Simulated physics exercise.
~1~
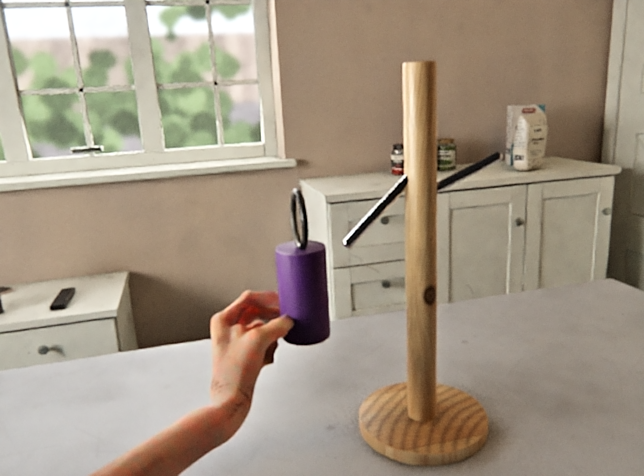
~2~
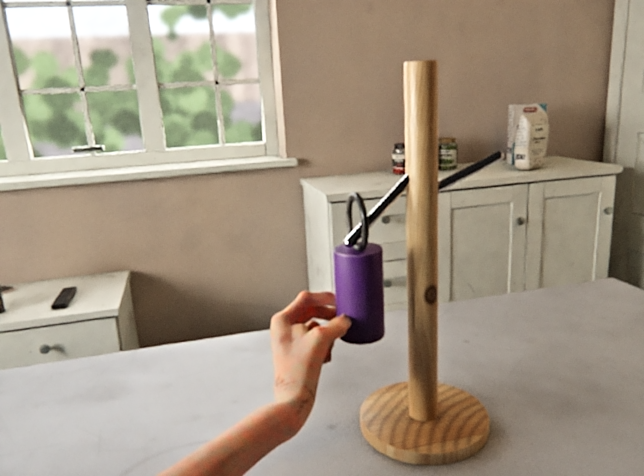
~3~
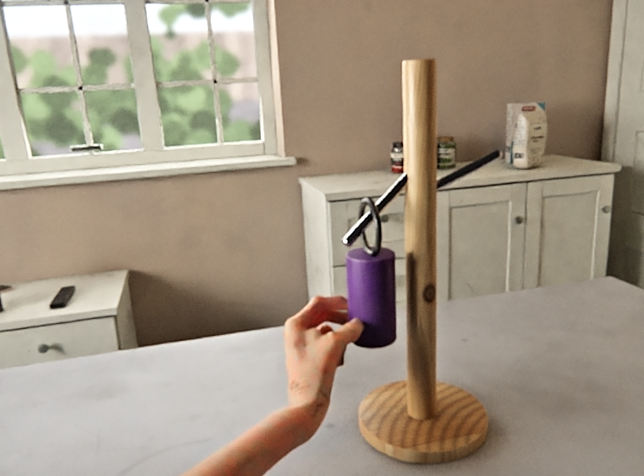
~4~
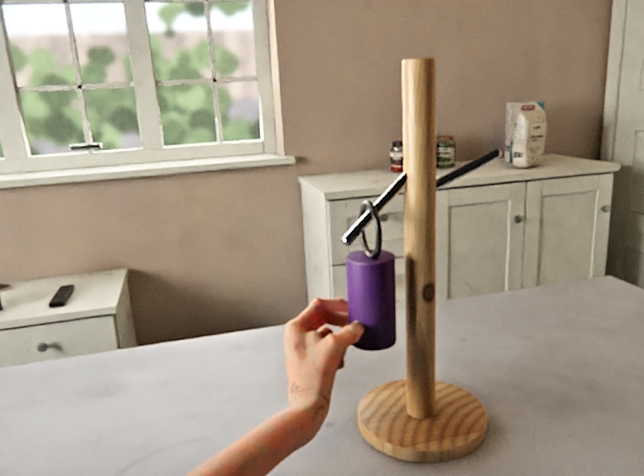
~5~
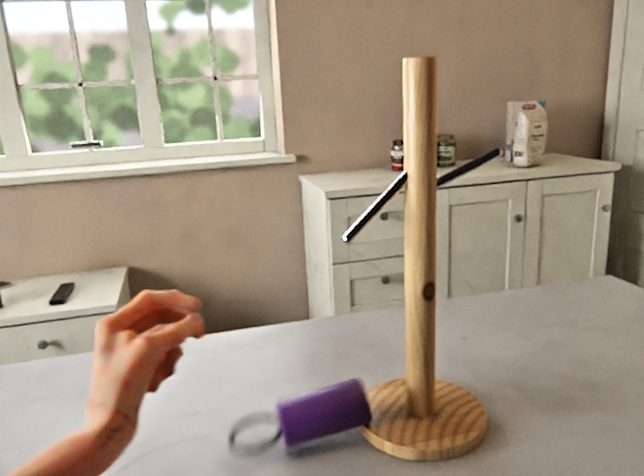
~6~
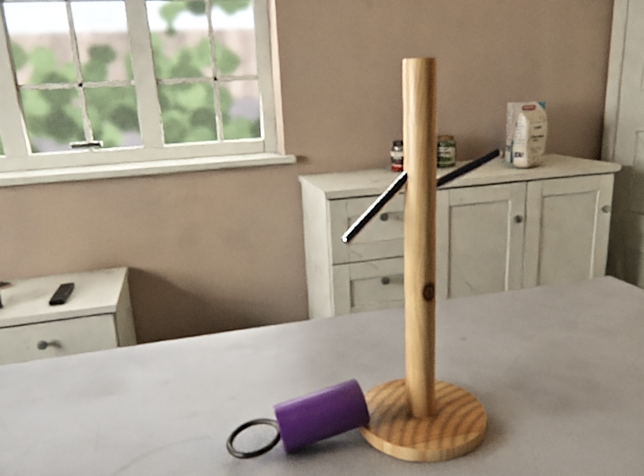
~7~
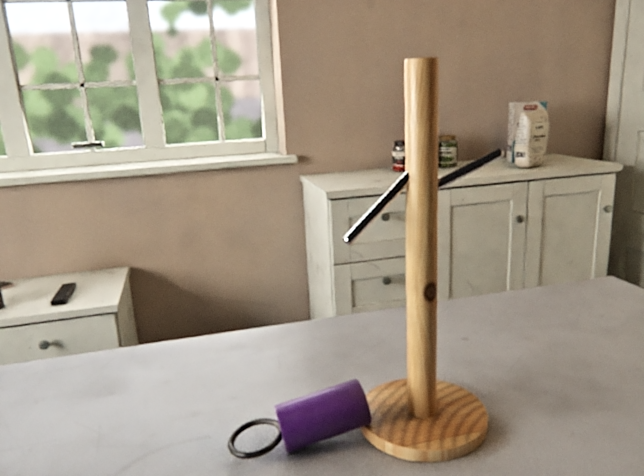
Purple cylinder with a ring moving right to a wooden stand's peg, then dropping and lying on the table after a hand releases it.
